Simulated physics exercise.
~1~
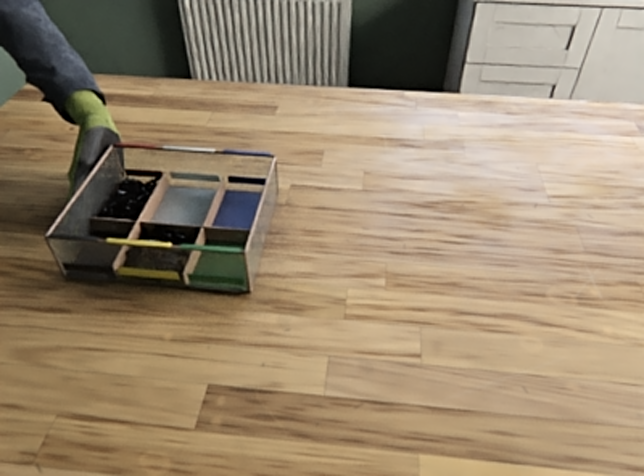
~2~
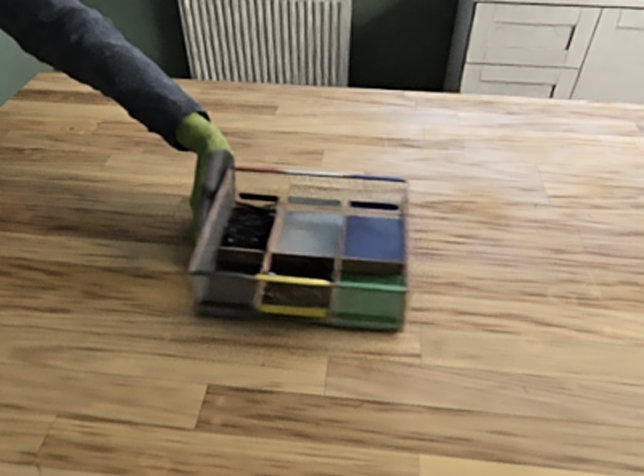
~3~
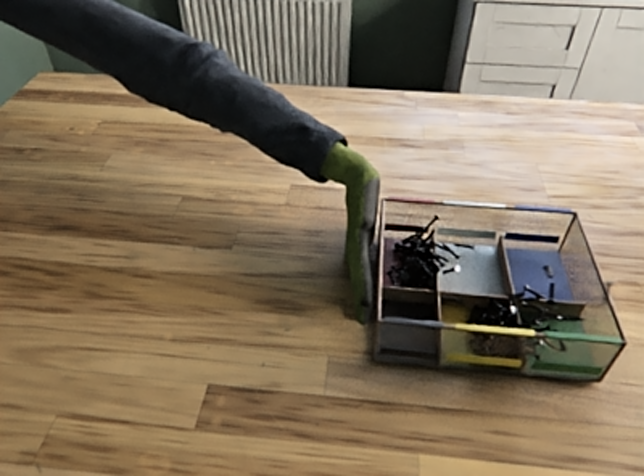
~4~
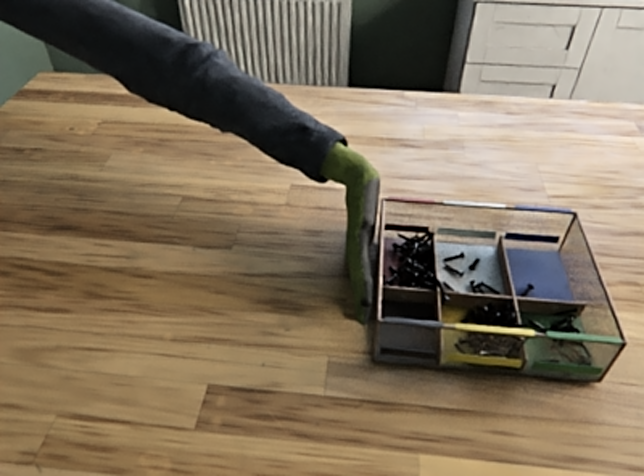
A clear drawer tray of black screws was pushed quickly rightward across a wooden tabletop by a gloved hand, then stopped abruptly, and some screws jumped the dividers, ending up scattered in neighbouring compartments while most stayed where they began.
